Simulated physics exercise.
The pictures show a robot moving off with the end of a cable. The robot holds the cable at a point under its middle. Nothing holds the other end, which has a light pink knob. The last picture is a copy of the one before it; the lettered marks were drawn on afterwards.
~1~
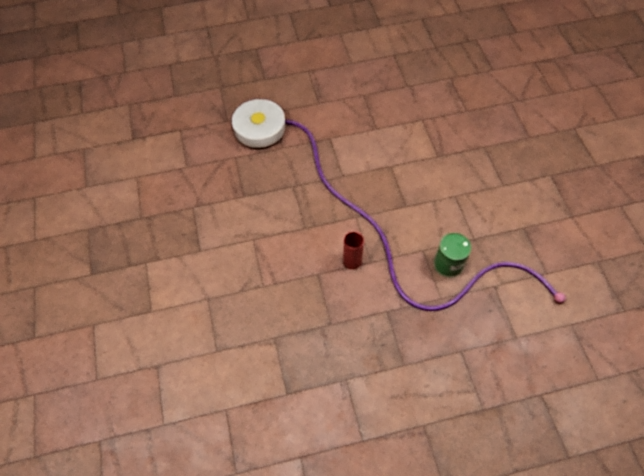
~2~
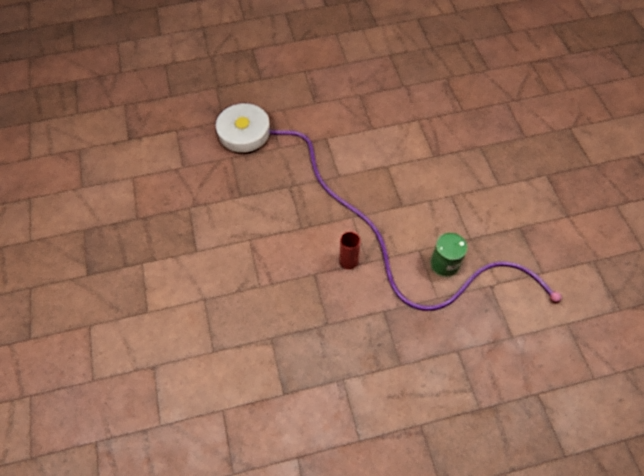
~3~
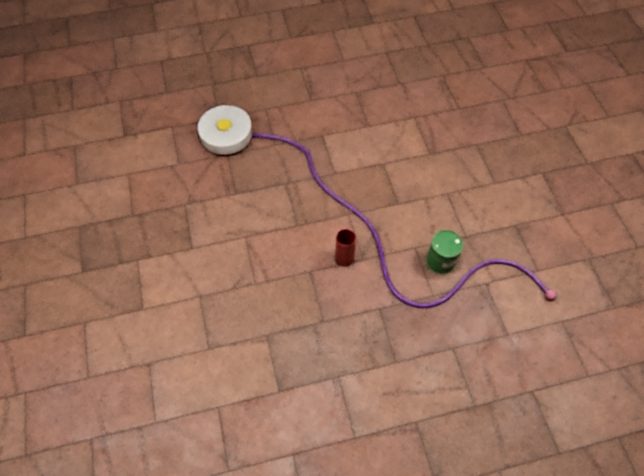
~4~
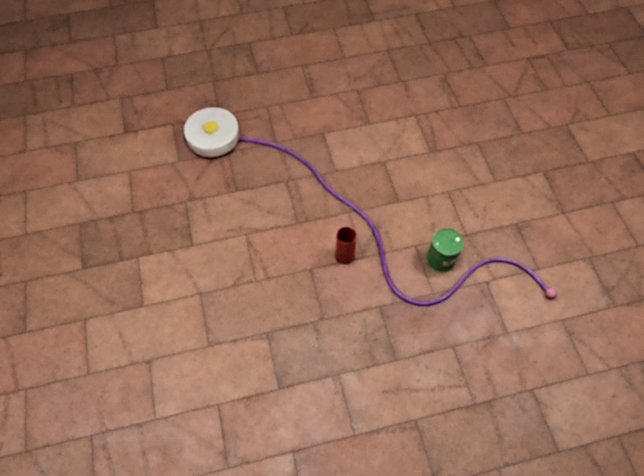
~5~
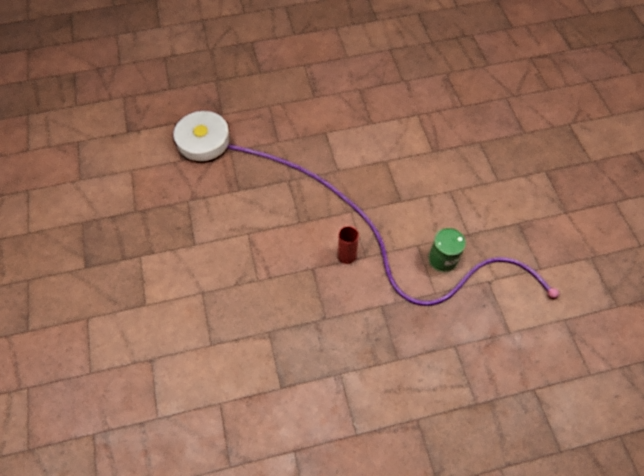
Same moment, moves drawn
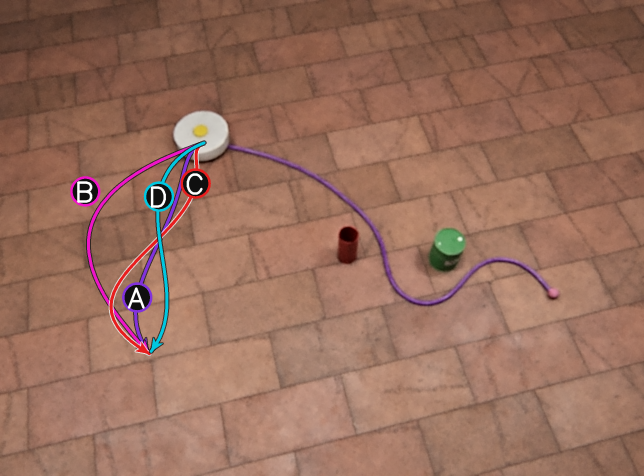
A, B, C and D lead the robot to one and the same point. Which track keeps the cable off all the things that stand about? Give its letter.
It should follow D.
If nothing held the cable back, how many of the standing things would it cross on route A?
One.
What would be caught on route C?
The red post.
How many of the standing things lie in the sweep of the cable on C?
One.
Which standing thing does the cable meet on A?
It meets the red post.
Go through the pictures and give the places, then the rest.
The first picture shows robot (259, 124); free end (560, 298); red post (353, 251).
The second picture shows robot (244, 129); free end (556, 297).
The third picture shows robot (226, 131); green keg (444, 253).
The fourth picture shows robot (212, 133); red post (346, 246).
The fifth picture shows robot (202, 137); free end (554, 293); red post (348, 245); green keg (447, 250).
On the marked copy, A from (204, 143) via (160, 239) to (148, 352); B from (204, 143) via (91, 227) to (149, 354); C from (204, 143) via (150, 247) to (149, 354); D from (204, 143) via (159, 232) to (151, 352).
Following D. Soon after the start, robot (155, 201), middle of the cable (368, 240), free end (554, 293).
Later, robot (164, 286), middle of the cable (368, 240), free end (554, 293).
In the end, robot (146, 350), middle of the cable (363, 245), free end (554, 293); nothing has been touched.
As for the rest, A meets the red post; B meets the green keg; C meets the red post.
